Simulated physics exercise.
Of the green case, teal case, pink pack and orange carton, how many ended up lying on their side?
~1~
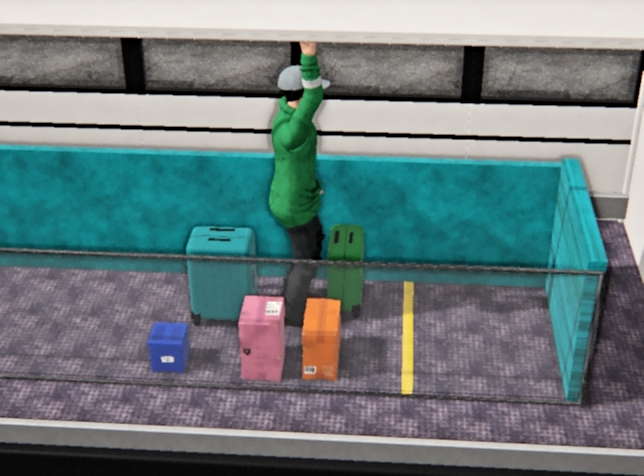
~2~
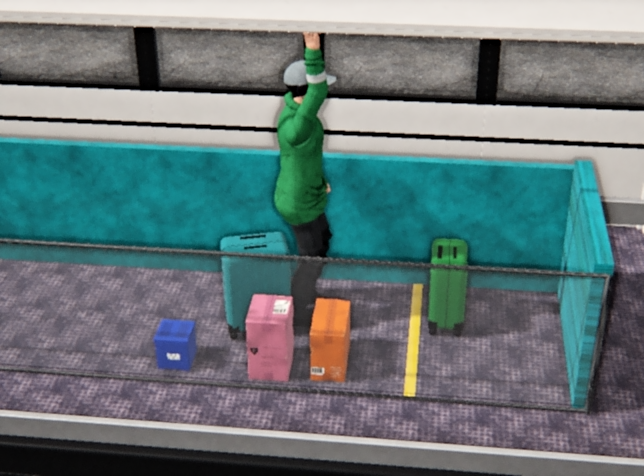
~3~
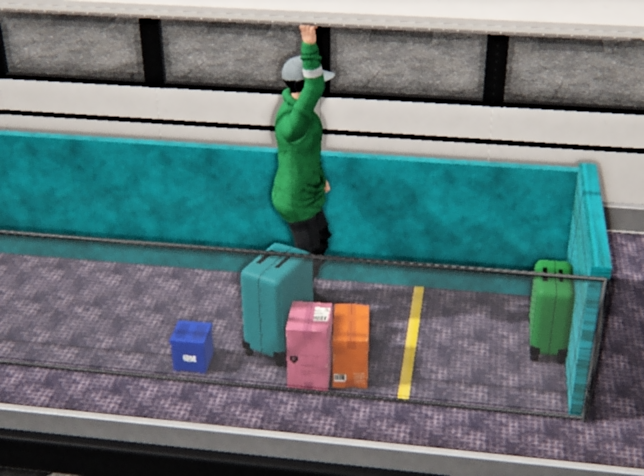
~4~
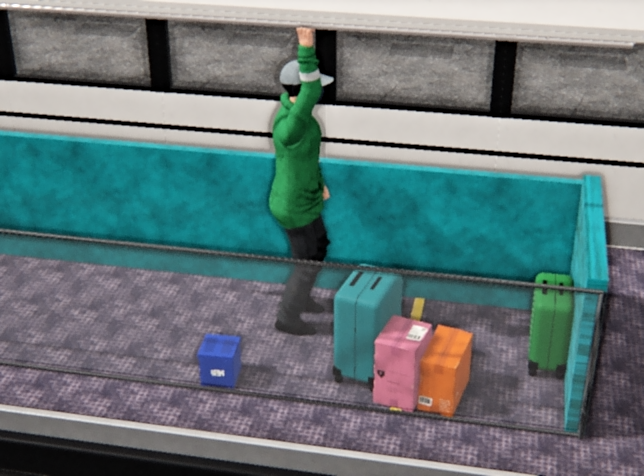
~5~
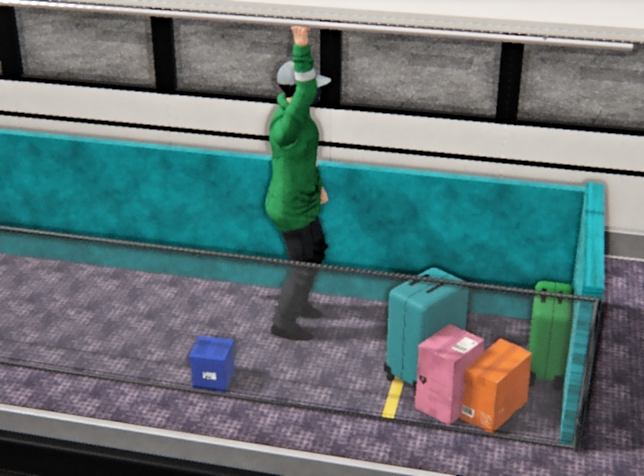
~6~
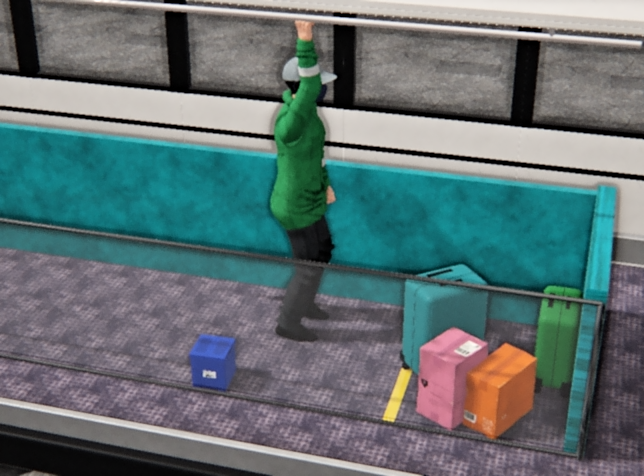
None of them did. The green case, teal case, pink pack and orange carton were all still upright at the end.
